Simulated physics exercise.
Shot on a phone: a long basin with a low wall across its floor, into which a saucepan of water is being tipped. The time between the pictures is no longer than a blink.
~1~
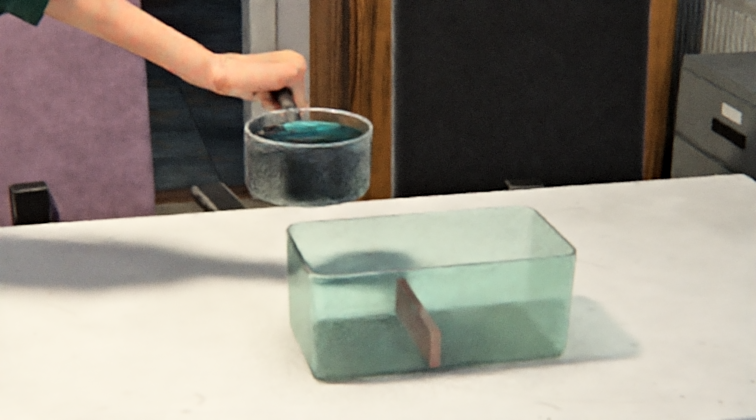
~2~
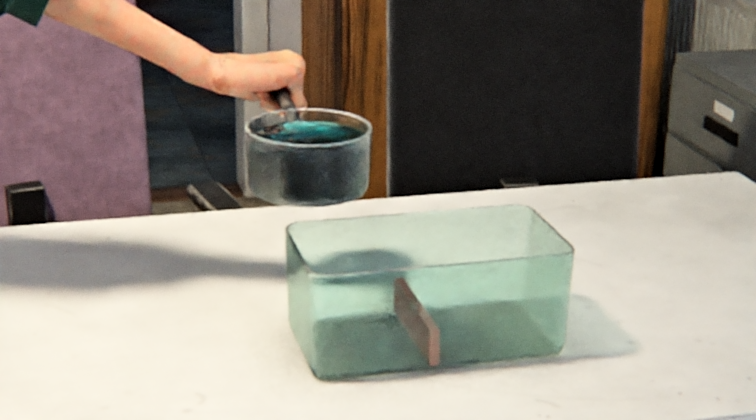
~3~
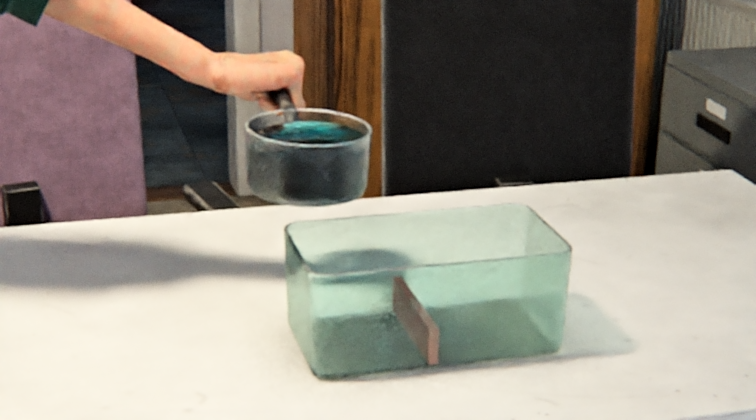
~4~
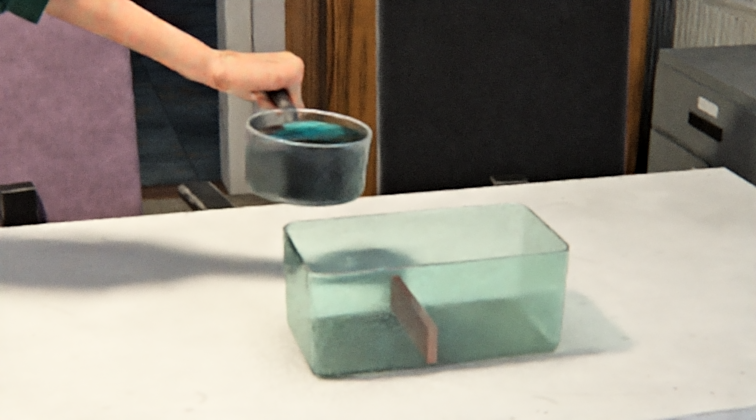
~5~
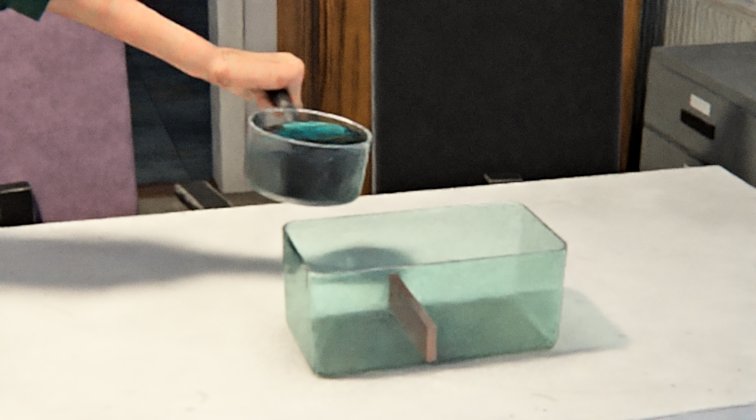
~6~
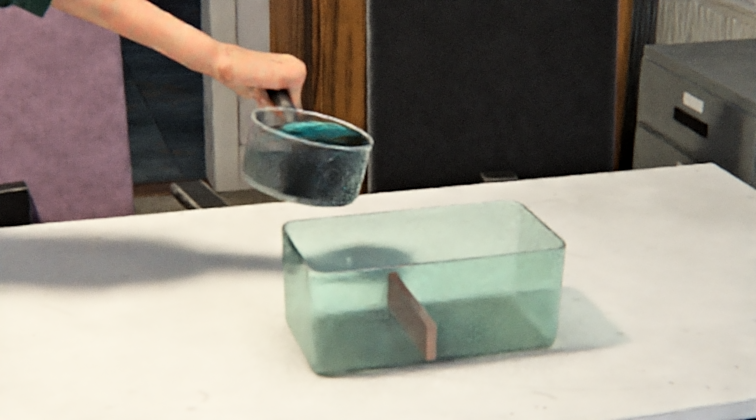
A hand reaching in from the left holds a clear-sided saucepan of blue-green water above a white table, seen from slightly above by a gently drifting camera. Below it sits a long, pale green transparent basin with a low brown wall across its floor, before dark panels and a grey cabinet. The pan starts level, then tilts slightly, its right side dipping.
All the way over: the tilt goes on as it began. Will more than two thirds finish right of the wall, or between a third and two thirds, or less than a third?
Right of the wall there will be between a third and two thirds.
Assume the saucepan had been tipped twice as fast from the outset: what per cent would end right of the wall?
Around 45 percent.
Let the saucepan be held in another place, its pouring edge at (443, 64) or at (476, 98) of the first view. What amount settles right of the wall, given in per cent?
Roughly 95 percent on the first try and 85 percent on the second.
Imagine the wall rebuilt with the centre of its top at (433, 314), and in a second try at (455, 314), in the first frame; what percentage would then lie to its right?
My guess is some 40 percent the first time and some 15 percent the second.
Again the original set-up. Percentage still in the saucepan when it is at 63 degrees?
I'd reckon near 55 percent is still held at that tilt.
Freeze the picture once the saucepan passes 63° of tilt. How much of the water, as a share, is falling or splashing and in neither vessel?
I'd put it near 25 per cent.
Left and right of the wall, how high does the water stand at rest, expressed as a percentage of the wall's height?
The left side sits at 40 per cent and the right side at 40.
A moment on, the saucepan is tipped part way and 53 per cent is still to pour, 5 is left of the wall and 18 right of it.
Next, the saucepan is tipped on its side and 10 per cent is still to pour, 28 is left of the wall and 57 right of it.
Then the saucepan is tipped right over and 0 per cent is still to pour, 42 is left of the wall and 57 right of it.
Later the saucepan is tipped right over and 0 per cent is still to pour, 42 is left of the wall and 58 right of it.
At rest 42 per cent lies left of the wall, 58 right of it and 0 outside.
